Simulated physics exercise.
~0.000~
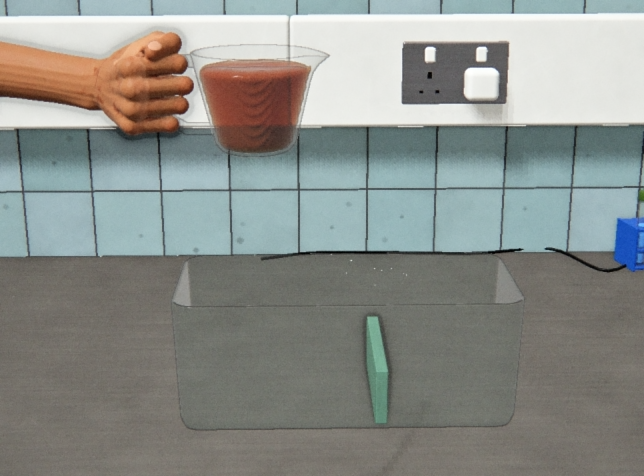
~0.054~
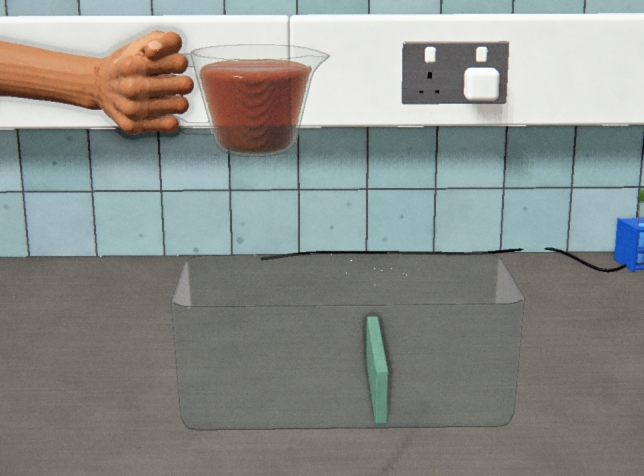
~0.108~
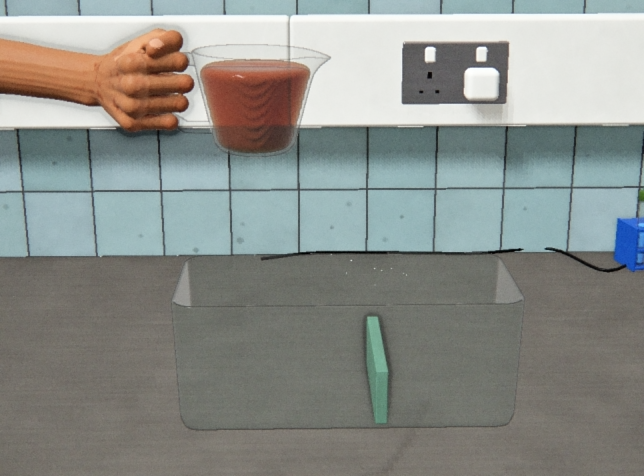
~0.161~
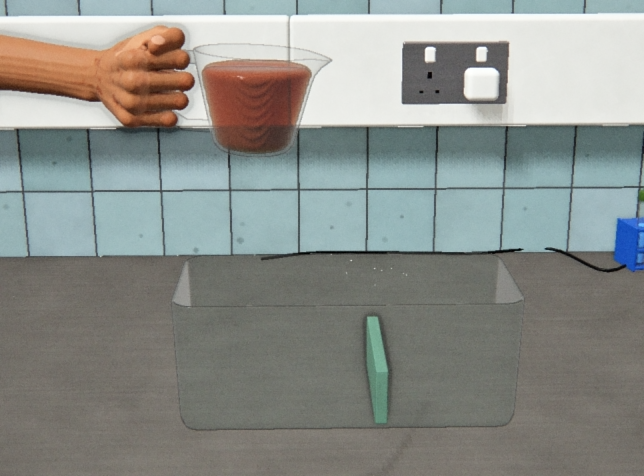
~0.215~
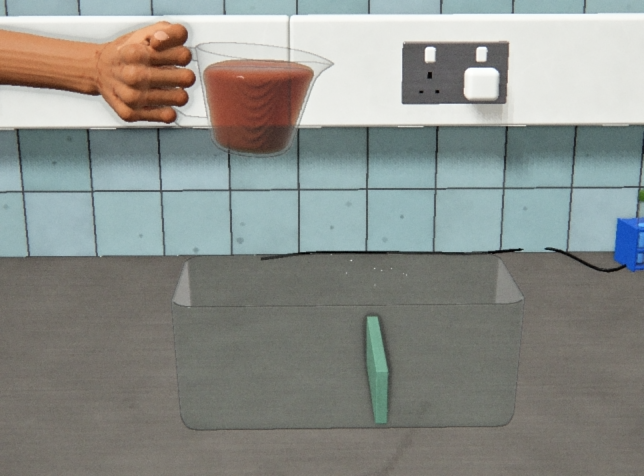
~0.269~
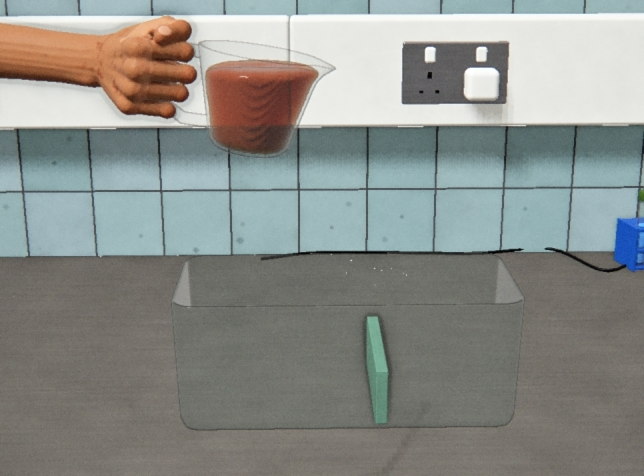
A bare arm reaches in from the upper left, its fist beside a clear jug of reddish-brown tea, seen from the front above a grey worktop with pale blue tiles behind. Below sits a long, see-through basin with a low green wall inside, near a dark socket, black cable and blue object at right. The jug tilts slightly rightward as the hand turns, while the view stays still.
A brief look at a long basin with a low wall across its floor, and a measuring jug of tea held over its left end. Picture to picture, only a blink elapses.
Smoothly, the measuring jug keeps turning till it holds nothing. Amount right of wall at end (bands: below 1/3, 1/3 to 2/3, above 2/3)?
The upper band.
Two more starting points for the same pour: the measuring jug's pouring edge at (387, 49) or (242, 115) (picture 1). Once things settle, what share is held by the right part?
First try: Near 95 percent; second try: Near 0 percent.
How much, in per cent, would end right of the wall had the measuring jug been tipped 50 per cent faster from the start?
Around 75 percent ends up there.
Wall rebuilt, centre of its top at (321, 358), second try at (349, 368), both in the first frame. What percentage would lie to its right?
Try 1: Some 95 %; try 2: 90 %.
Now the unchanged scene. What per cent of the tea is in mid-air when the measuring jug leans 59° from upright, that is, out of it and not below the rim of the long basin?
25 per cent.
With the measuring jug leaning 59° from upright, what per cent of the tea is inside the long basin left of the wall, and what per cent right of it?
The left part holds 0 percent and the right part 10 percent.
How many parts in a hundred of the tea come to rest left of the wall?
Roughly 20 %.
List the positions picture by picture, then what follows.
In the first frame, tilt 0°; pouring edge (330, 54); surface from (200, 67) to (312, 66); the long basin's rim runs from (179, 282) to (512, 279); the wall's top is at (377, 344).
In the second frame, tilt 0°; pouring edge (330, 54); surface from (199, 67) to (312, 67).
In the third frame, tilt 2°; pouring edge (331, 56); surface from (201, 67) to (312, 68).
In the fourth frame, tilt 3°; pouring edge (333, 59); surface from (203, 67) to (313, 68).
In the fifth frame, tilt 6°; pouring edge (334, 62); surface from (203, 67) to (317, 69).
In the sixth frame, tilt 9°; pouring edge (336, 67); surface from (205, 68) to (321, 69).
A moment on, the measuring jug is tipped part way and 66 per cent is still to pour, 1 is left of the wall and 9 right of it.
Next, the measuring jug is tipped on its side and 10 per cent is still to pour, 4 is left of the wall and 68 right of it.
Then the measuring jug is tipped right over and 0 per cent is still to pour, 19 is left of the wall and 79 right of it.
Later the measuring jug is tipped right over and 0 per cent is still to pour, 19 is left of the wall and 79 right of it.
Finally, 19 per cent lies left of the wall, 79 right of it and 2 outside.
